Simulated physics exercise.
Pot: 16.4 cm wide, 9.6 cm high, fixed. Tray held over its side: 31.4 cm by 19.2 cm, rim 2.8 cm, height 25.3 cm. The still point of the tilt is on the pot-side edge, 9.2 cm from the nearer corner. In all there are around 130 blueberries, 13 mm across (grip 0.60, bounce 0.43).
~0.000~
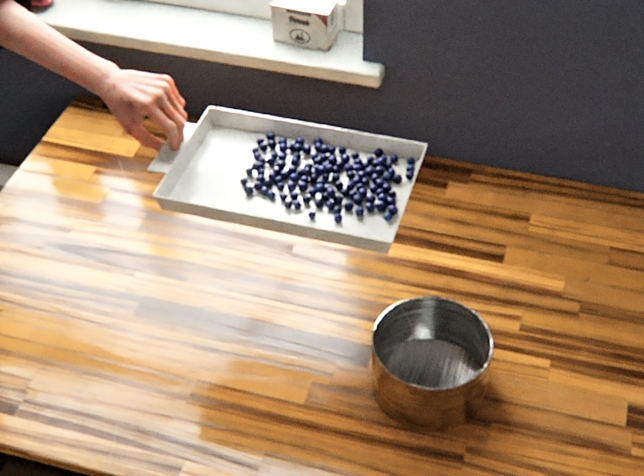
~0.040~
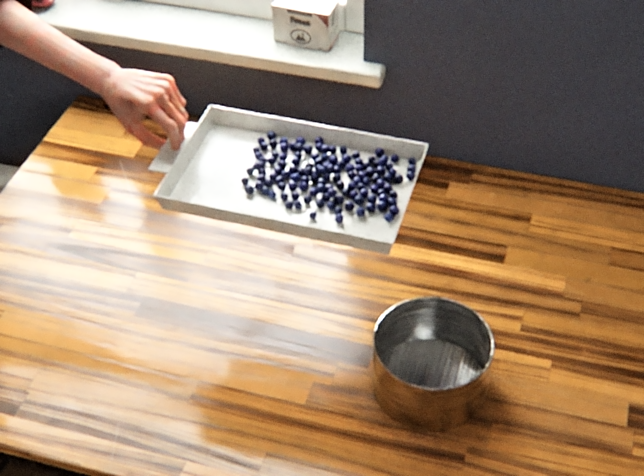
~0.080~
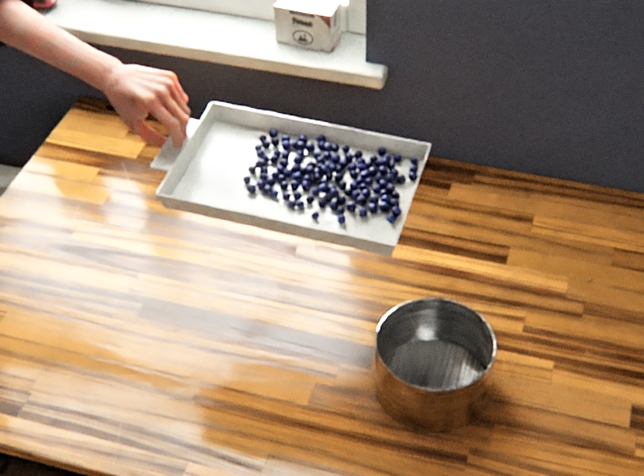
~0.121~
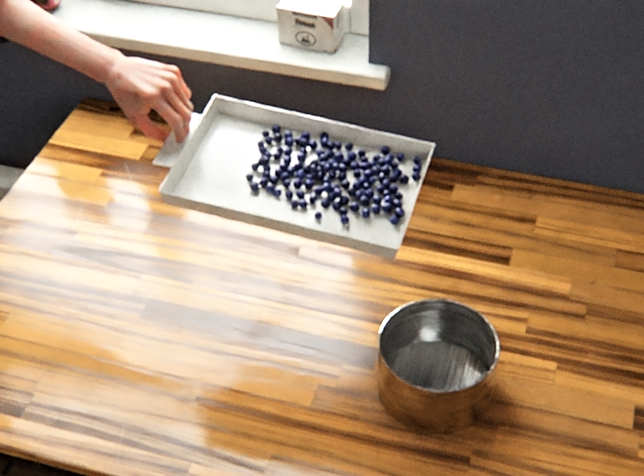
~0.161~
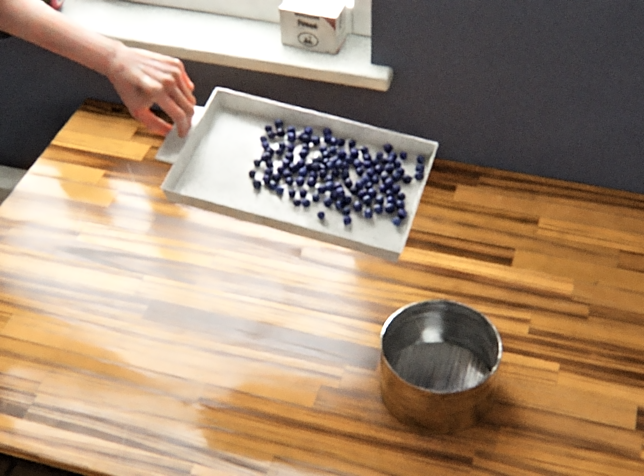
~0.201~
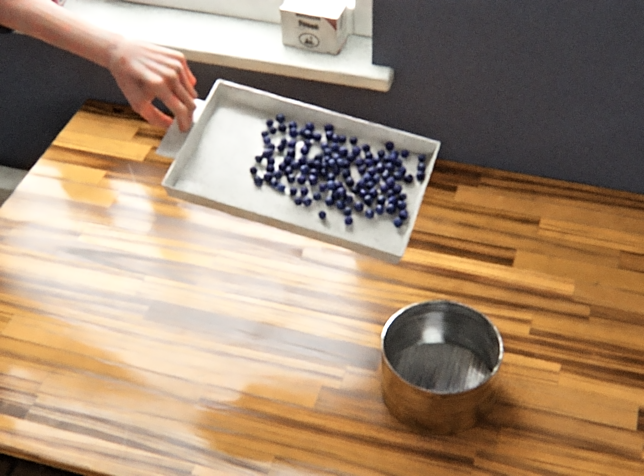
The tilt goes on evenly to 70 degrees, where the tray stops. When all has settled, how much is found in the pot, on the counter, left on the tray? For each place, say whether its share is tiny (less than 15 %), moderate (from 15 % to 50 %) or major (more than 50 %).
Shares - pot: Tiny, counter: Tiny, tray: Major.
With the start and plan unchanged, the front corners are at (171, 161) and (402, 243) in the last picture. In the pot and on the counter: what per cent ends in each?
Pot 5 % / counter 0 %.
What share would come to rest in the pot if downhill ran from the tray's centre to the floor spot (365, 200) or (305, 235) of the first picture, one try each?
I'd put it at about 0 per cent for the first tilt and about 5 per cent for the second.
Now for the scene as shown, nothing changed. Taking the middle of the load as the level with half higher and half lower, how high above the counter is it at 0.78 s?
Some 28 cm.
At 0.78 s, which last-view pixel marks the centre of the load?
(371, 212) or thereabouts.
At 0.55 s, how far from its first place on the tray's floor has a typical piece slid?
I'd say close to 6 centimetres.
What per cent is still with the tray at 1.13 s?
It's roughly 95 percent.
After 0.55 s, tilt 40 degrees; the tray holds 100 %, the pot 0 %.
Then, at 0.78 s, tilt 59 degrees; the tray holds 100 %, the pot 0 %.
After 1.13 s, tilt 70 degrees; the tray holds 95 %, the pot 0 %.
At rest (1.9 s), pot 5 %, counter 0 %, tray 95 %.
